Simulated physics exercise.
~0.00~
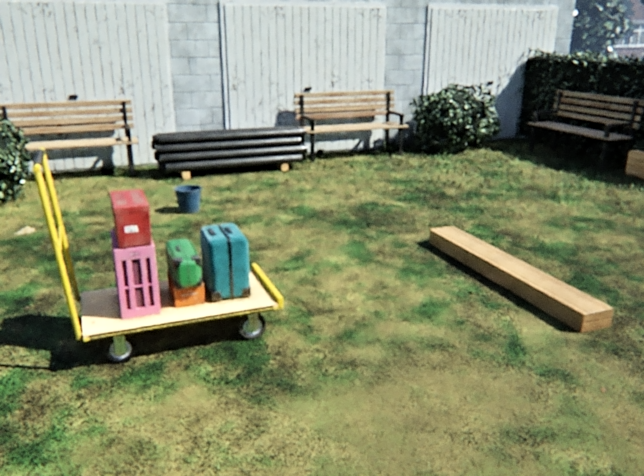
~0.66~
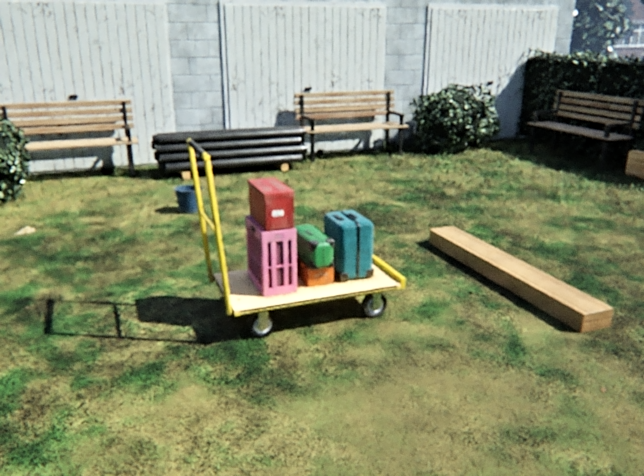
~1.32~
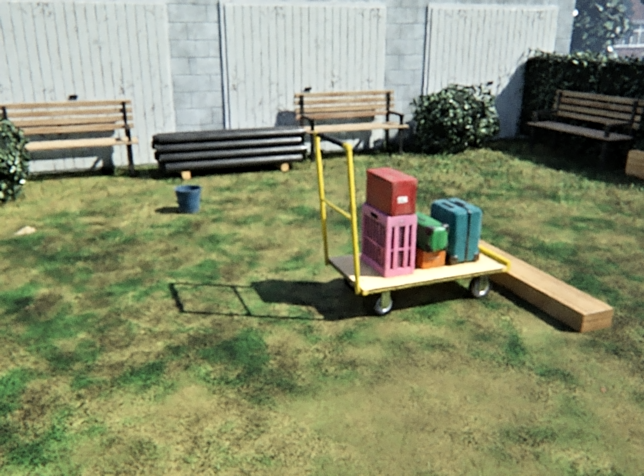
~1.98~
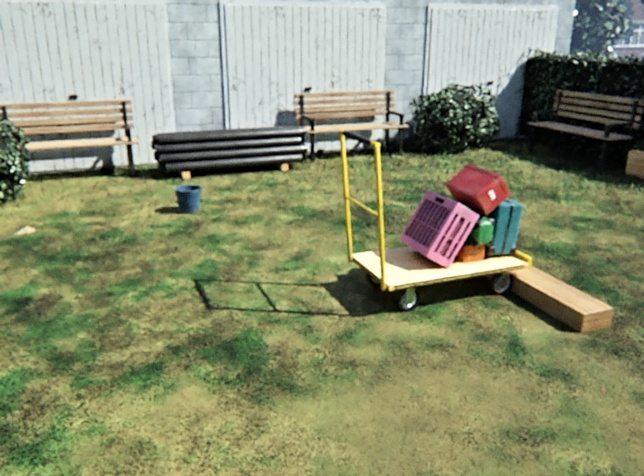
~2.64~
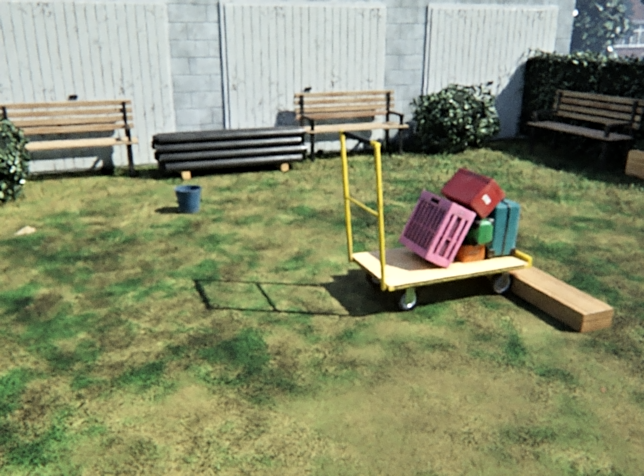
To begin with, a yellow-handled platform cart stands on a sunny lawn, carrying a red tote on a pink crate, a green suitcase on an orange carton, and an upright teal suitcase. The cart rolls to the right toward a long wooden kerb lying on the grass, its load riding steadily. It reaches the kerb and comes to a halt there. The pink crate and red tote pitch forward, leaning toward the pieces ahead of them. The tote then settles slightly, and everything remains aboard, with the teal suitcase still upright near the front rim.
